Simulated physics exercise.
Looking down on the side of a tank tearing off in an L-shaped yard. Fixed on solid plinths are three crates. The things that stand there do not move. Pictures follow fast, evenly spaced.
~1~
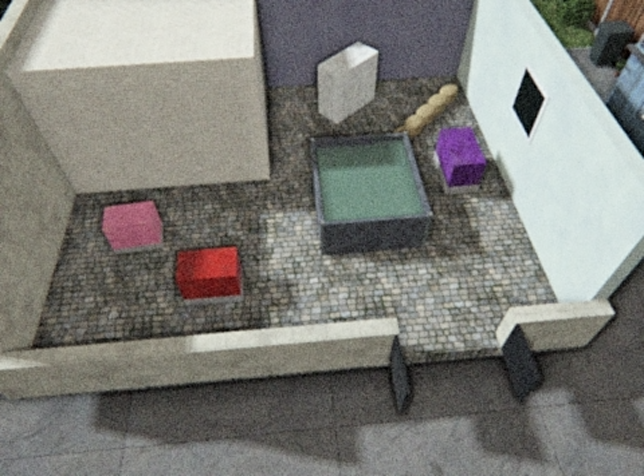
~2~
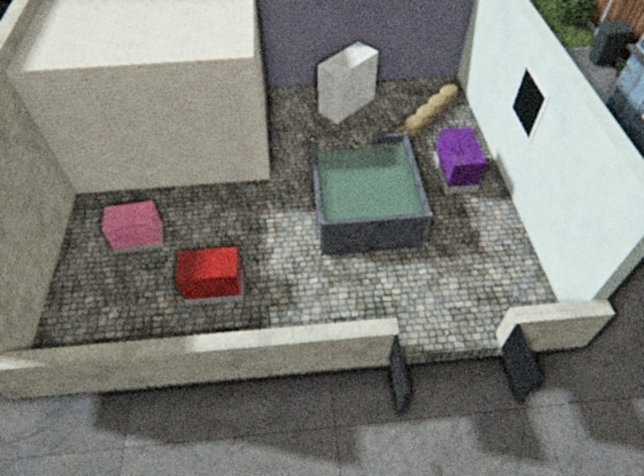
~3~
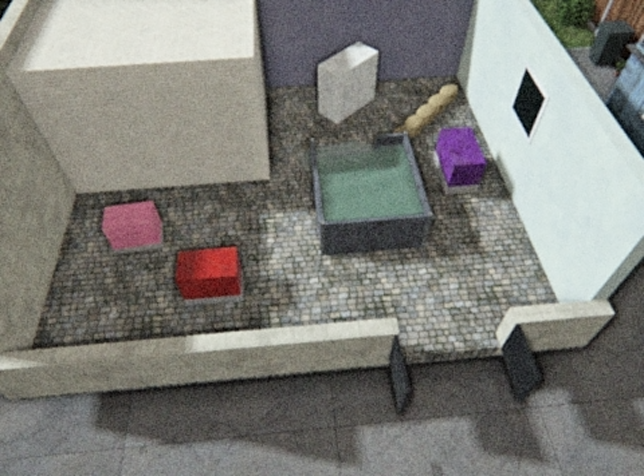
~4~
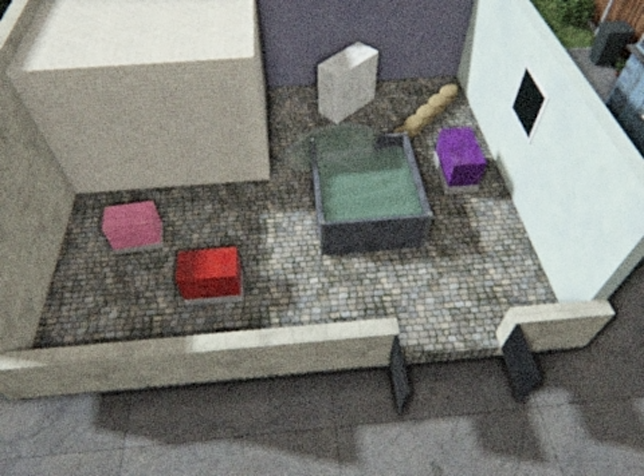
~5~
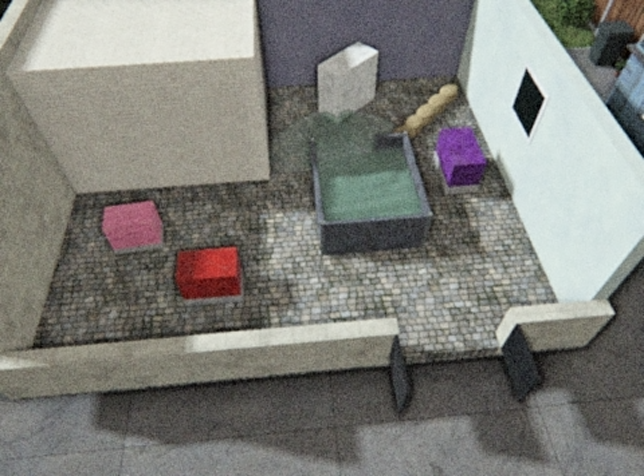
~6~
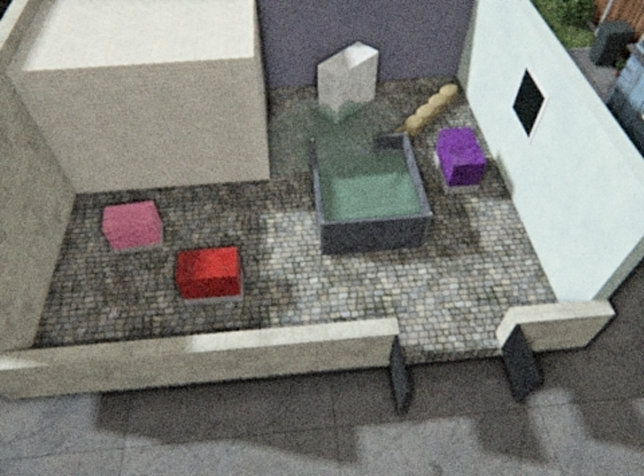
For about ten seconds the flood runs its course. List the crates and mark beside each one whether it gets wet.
Purple crate - stays dry; red crate - stays dry; pink crate - stays dry.
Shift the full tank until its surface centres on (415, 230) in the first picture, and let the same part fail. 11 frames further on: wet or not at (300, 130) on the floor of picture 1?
Answer for that point: Inundated.
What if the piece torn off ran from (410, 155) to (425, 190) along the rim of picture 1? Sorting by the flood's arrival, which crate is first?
First in line is the purple crate.
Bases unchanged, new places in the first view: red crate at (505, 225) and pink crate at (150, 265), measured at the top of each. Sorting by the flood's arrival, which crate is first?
It's the crate marked purple.
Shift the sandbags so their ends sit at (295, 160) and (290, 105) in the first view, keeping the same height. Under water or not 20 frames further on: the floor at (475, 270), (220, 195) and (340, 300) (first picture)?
In the order asked - bone dry, bone dry, bone dry.
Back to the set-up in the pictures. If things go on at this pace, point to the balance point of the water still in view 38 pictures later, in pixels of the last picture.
I reckon somewhere around (359, 146).
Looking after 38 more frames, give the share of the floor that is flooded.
Close to 50 percent, by my reckoning.
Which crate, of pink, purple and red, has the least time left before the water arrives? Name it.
The answer is the purple-painted one.
A moment on, water covers 20 % of the floor; the purple crate water round its plinth, the red crate not reached, the pink crate not reached.
Next, water covers 25 % of the floor; the purple crate water round its plinth, the red crate not reached, the pink crate not reached.
Then, water covers 30 % of the floor; the purple crate water round its plinth, the red crate not reached, the pink crate not reached.
Later, water covers 50 % of the floor; the purple crate water round its plinth, the red crate water round its plinth, the pink crate not reached.
In the end, water covers 85 % of the floor; the purple crate stayed above the water, the red crate stayed above the water, the pink crate stayed above the water.
